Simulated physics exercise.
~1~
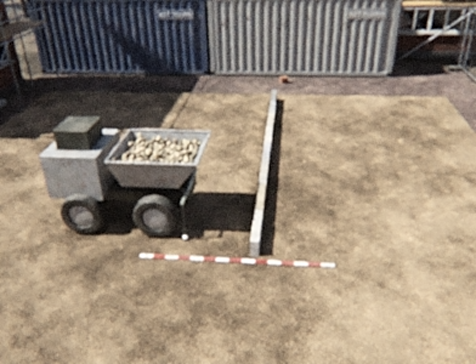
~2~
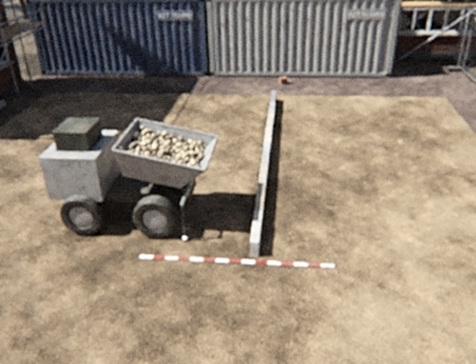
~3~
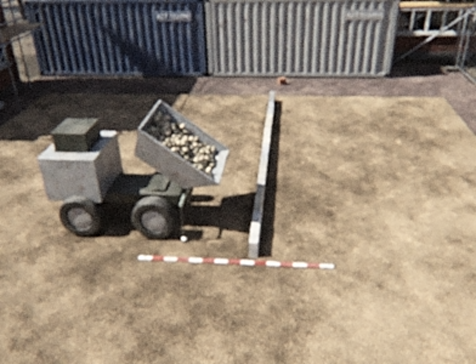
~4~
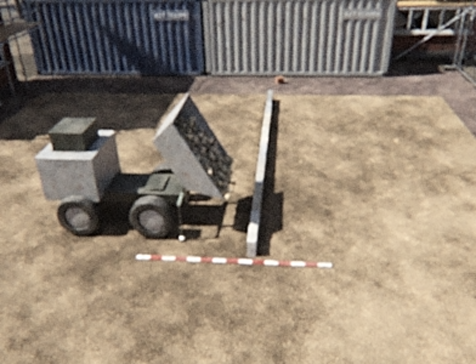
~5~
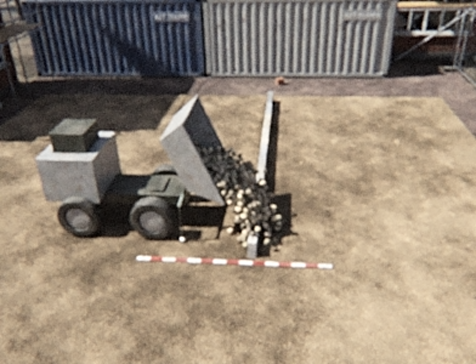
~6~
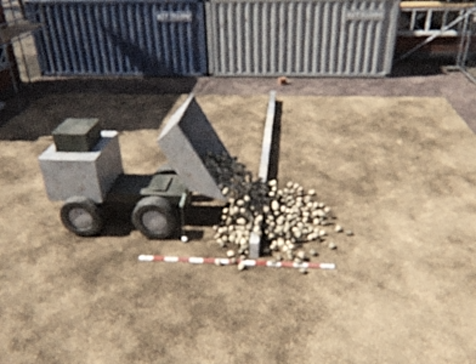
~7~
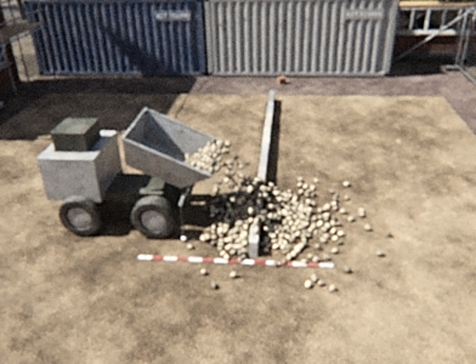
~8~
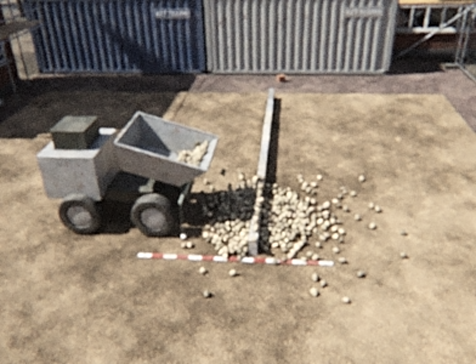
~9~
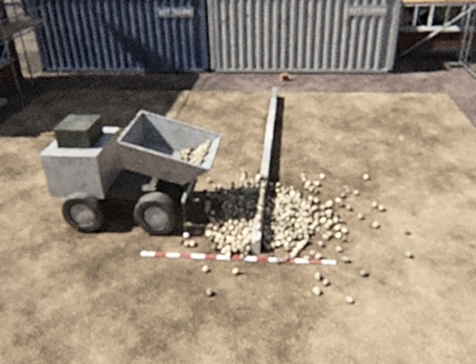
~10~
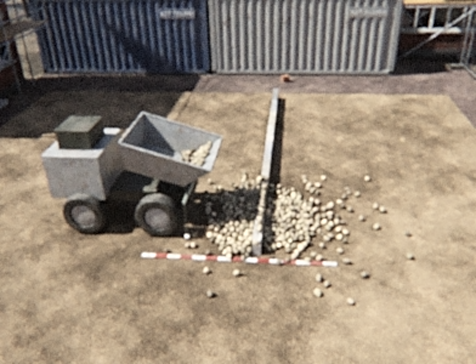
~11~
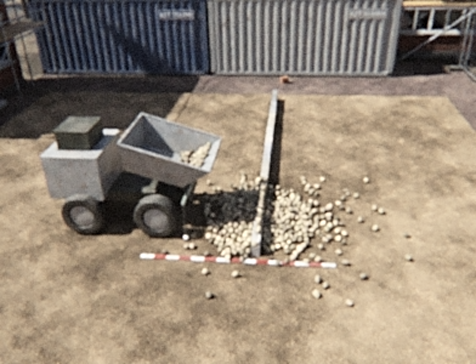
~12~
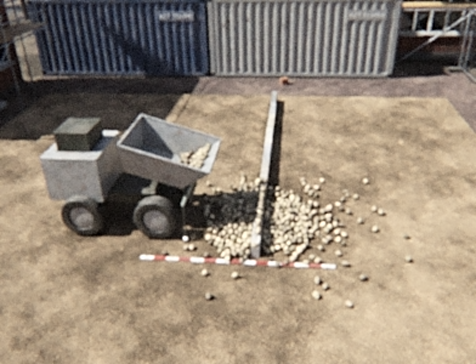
A small grey dumper with a dark green box on top stands at the left of a sandy yard, seen from above, its open skip full of pale round stones. A low grey kerb runs away from the viewer just to its right, with a red and white staff in front and blue and grey containers behind. The skip tips steeply to the right, and the stones pour out against the kerb, many spilling over it. The skip then swings partly back and stops, still tilted, with a few stones inside and a heap lying on both sides of the kerb.
